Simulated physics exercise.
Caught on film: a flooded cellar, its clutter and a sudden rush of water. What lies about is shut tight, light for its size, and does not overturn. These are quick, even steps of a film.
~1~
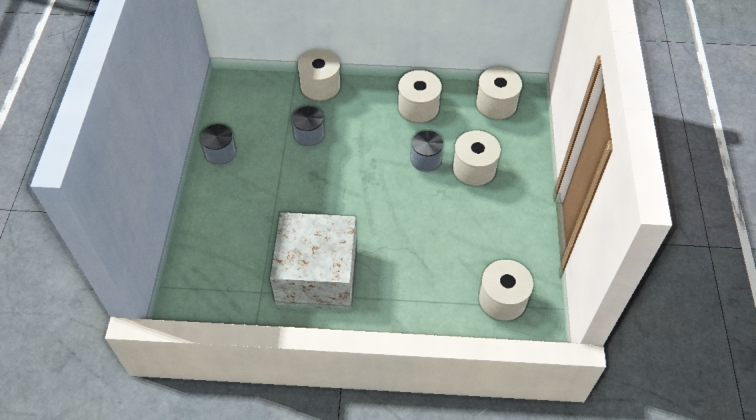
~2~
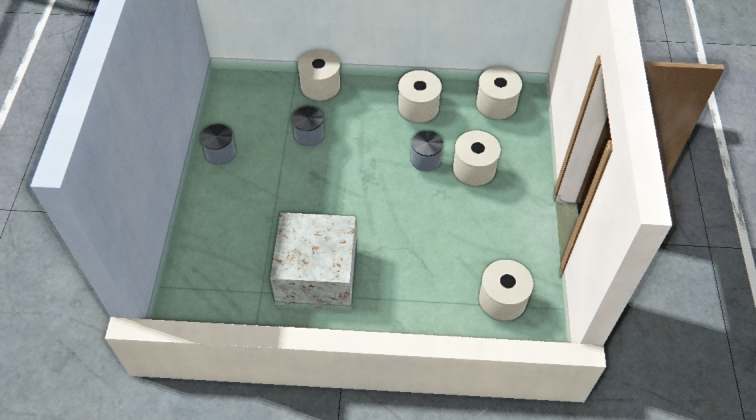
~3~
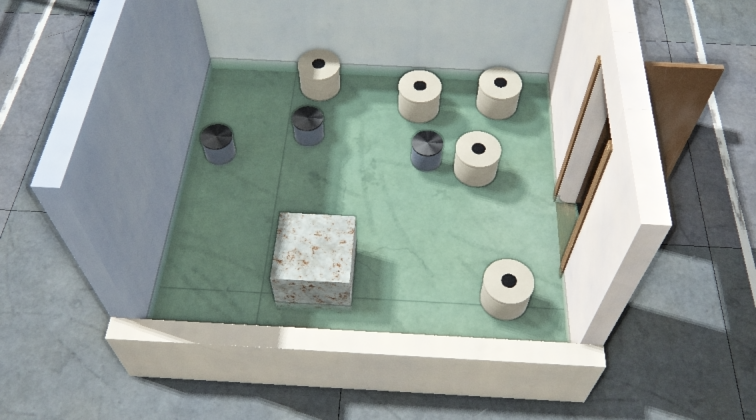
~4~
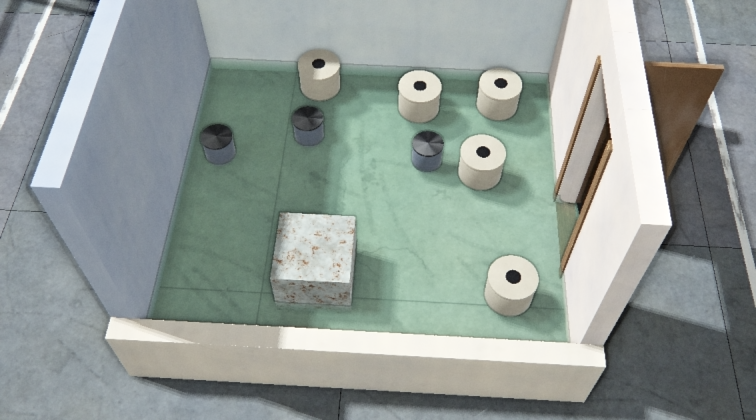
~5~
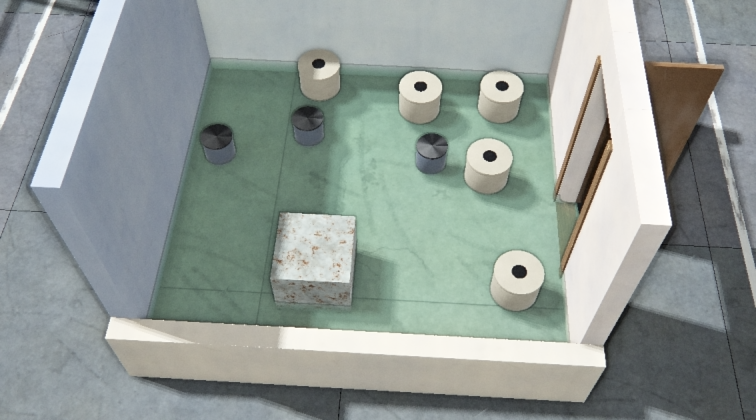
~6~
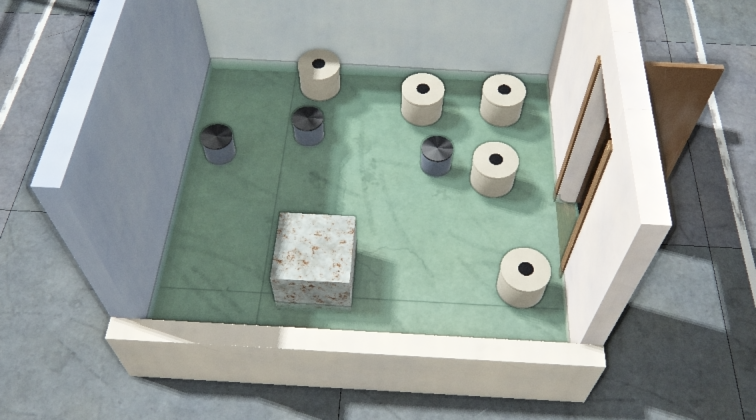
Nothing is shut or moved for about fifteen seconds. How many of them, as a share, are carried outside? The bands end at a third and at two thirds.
That comes to between one and two thirds.
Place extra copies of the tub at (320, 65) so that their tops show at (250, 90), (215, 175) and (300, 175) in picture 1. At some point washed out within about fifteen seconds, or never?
As listed: Still in, left behind, kept in.
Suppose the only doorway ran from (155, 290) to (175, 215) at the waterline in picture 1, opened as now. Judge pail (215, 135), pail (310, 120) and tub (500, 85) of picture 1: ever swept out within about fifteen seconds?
As listed: Yes, washed out, stays.
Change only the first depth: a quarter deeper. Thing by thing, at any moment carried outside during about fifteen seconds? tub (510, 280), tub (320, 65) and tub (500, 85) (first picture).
One after the other: Washed out, still in, washed out.
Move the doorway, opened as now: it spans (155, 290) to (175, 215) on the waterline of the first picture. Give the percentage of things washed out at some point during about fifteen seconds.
About 20 per cent.
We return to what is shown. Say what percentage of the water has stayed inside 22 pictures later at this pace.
Close to 70 %.
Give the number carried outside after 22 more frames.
That makes 3.
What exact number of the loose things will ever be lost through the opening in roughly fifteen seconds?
That makes 4.
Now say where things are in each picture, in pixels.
A tub at (508, 282) floats; a tub at (478, 148) floats; 0 of 8 have shifted, in the first picture.
A tub at (508, 282), afloat; a tub at (478, 148) floats; 0 of 8 have shifted, in the second picture.
A tub at (509, 281), afloat; a tub at (479, 149), afloat; 0 of 8 have shifted, in the third picture.
A tub at (513, 277), afloat, close to its start; a tub at (483, 152) floats, close to its start; 2 of 8 have shifted, in the fourth picture.
A tub at (519, 272) floats, close to its start; a tub at (490, 156), afloat, close to its start; 3 of 8 have shifted, in the fifth picture.
A tub at (526, 269) floats, close to its start; a tub at (496, 160), afloat, close to its start; 4 of 8 have shifted, in the sixth picture.
A moment on, 0 of 8 are out; 8 afloat.
Next, 2 of 8 are out; 6 afloat.
Later, 3 of 8 are out; 5 afloat.
In the end, 4 of 8 are out; 4 afloat.
